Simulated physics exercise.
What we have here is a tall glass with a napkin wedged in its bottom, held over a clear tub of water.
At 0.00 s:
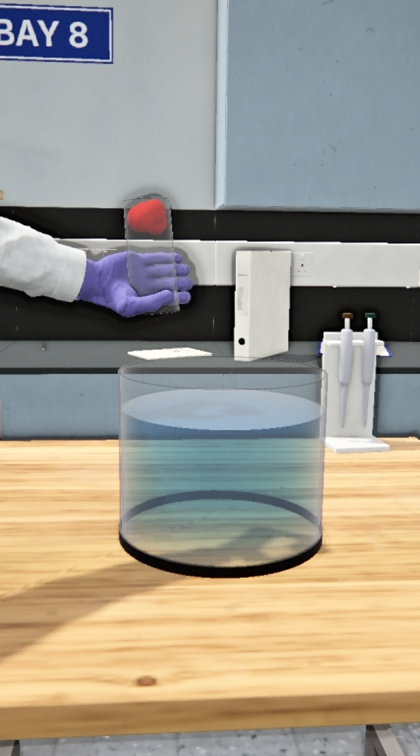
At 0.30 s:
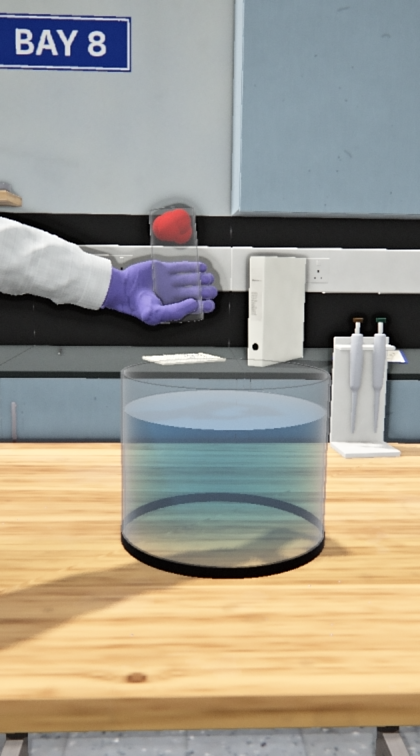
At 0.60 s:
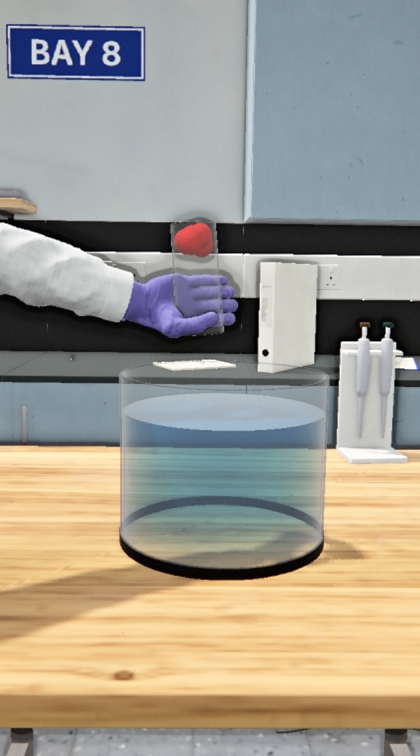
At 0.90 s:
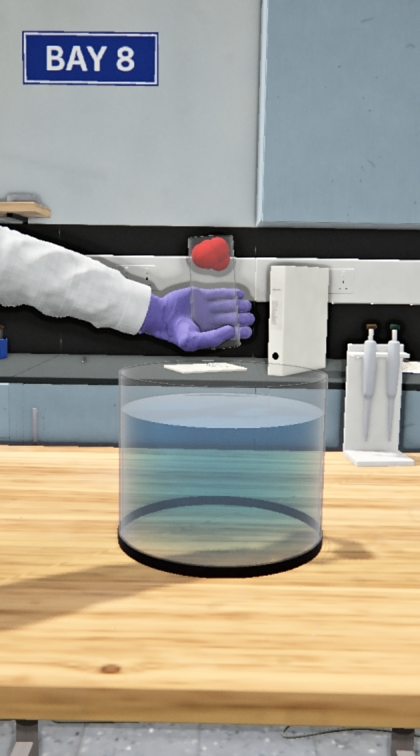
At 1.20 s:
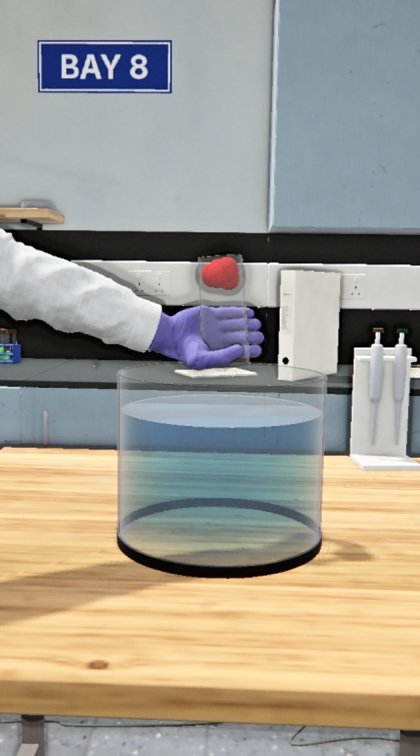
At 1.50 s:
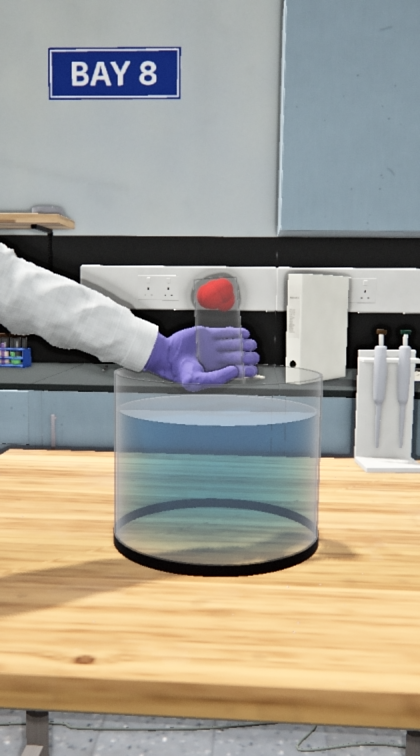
A purple-gloved hand lowering an upside-down tall glass with a red napkin wedged inside toward a clear tub of water.
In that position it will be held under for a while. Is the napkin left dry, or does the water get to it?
It is never reached.
After 2.0 s, the tall glass enters the water.
After 2.6 s, air is trapped inside and holds the level down.
After 4.0 s, the tall glass is under, still full of air, and the napkin is dry.
